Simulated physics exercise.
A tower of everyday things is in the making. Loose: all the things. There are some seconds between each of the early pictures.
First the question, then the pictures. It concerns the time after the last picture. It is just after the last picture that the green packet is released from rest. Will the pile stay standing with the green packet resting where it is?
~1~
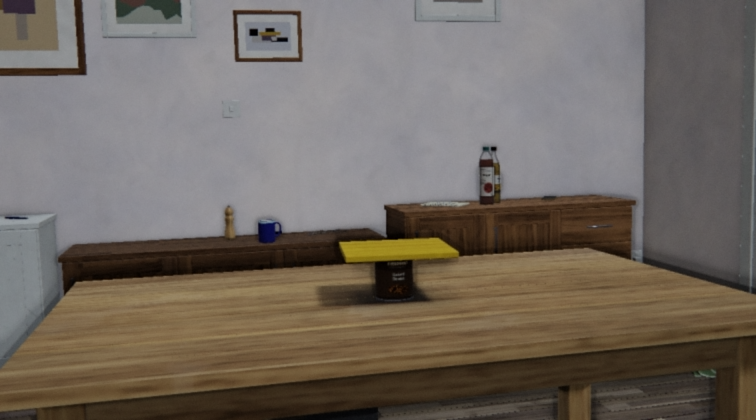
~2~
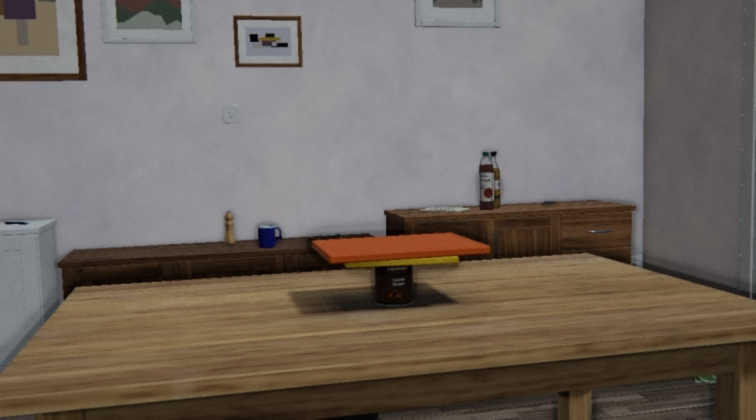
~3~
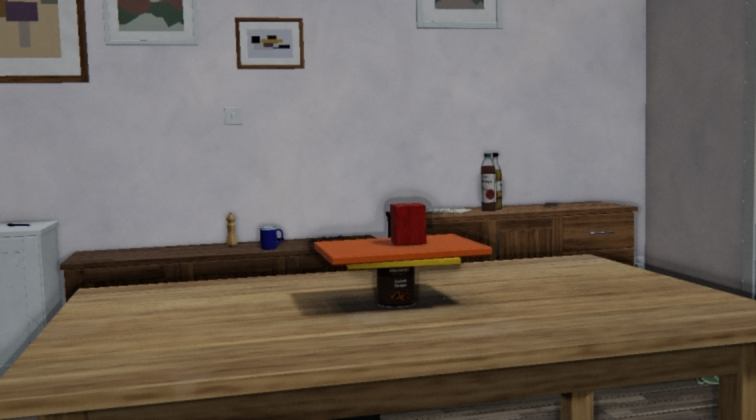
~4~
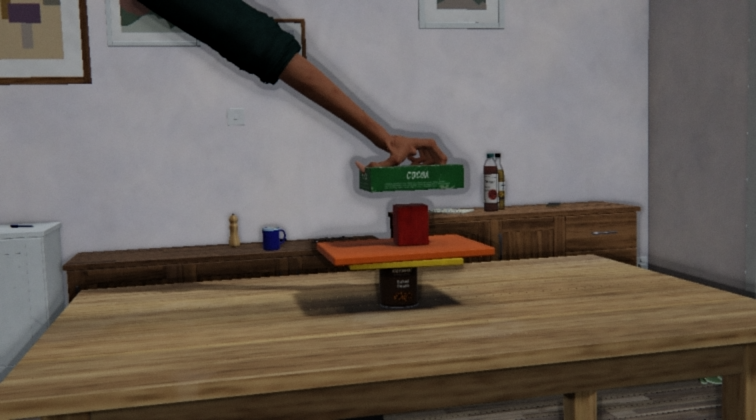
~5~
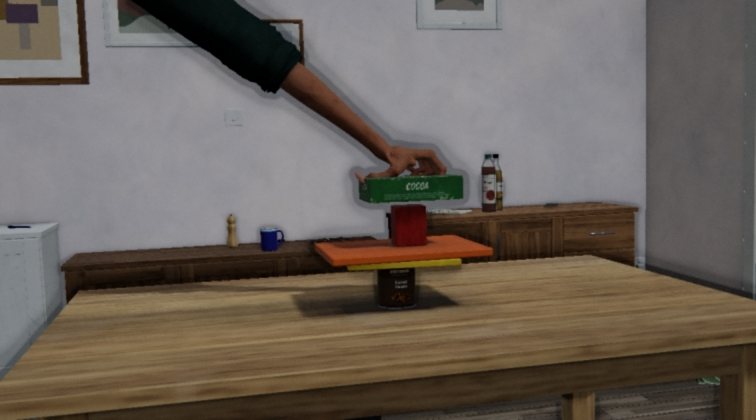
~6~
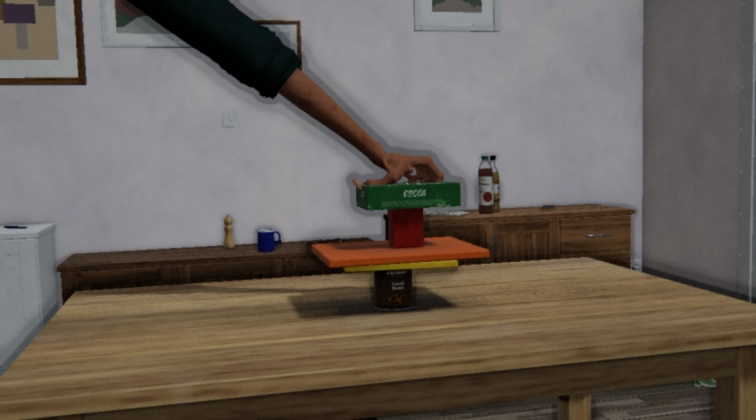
Yes, my guess is the pile will be stable.
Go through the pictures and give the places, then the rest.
In the first frame, the last thing is not in view yet; brown pot (394, 275).
In the second frame, the last thing is not in view yet; orange tray (397, 247).
In the third frame, the last thing is not in view yet; brown pot (396, 282).
In the fourth frame, still above its spot; green packet (410, 177); orange tray (401, 249).
In the fifth frame, still above its spot; green packet (410, 188); brown pot (396, 283).
In the sixth frame, in place under the hand; green packet (407, 195); orange tray (396, 251).
Then, 0.30 s past the last view, nothing moves.
Then, 0.90 s past the last view, things are still on the move.
Finally, all 5 still in place. Final places as the last picture's camera would see them, green packet near (407, 196). The pile stays up.
